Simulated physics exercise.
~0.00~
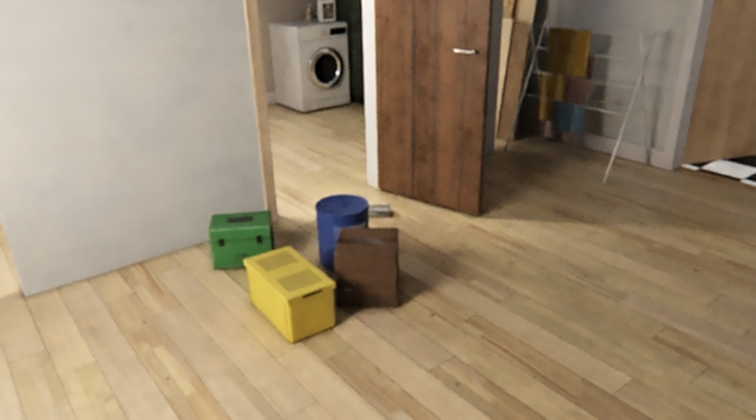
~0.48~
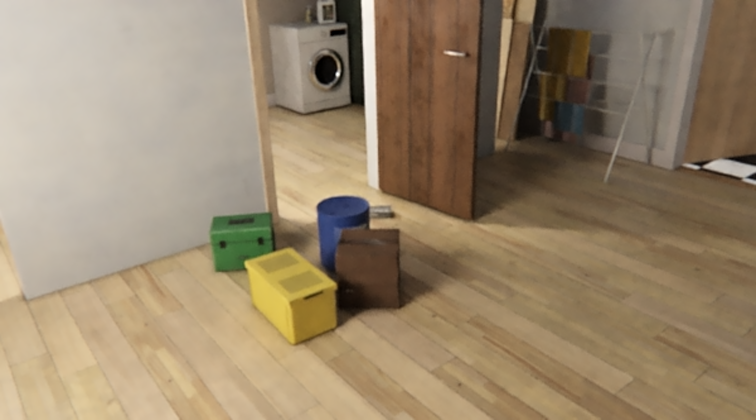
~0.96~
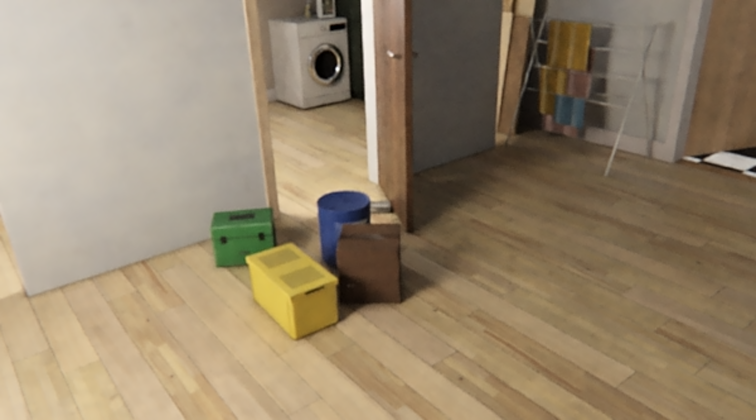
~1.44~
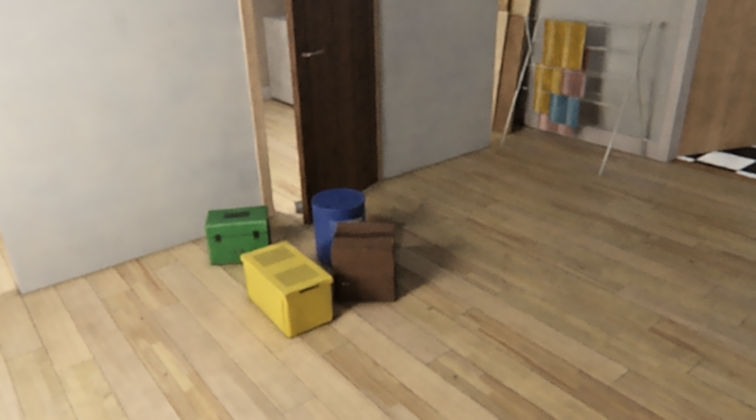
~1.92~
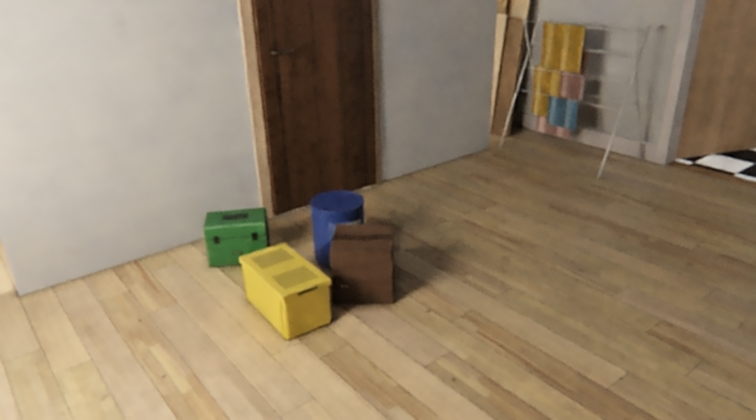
At first, a brown wooden door stands wide open beside a yellow tote, a green toolbox, a blue pail and a brown box, with a washing machine visible through the doorway. A small grey packet lies on the floor just behind the pail. The door begins to swing leftward, slowly and then further, reaching the packet. As it keeps closing, the packet moves left along the floor toward the frame, and the washing machine slips almost from sight. Finally the door is shut, the packet is no longer visible, and the other four objects remain where they were.
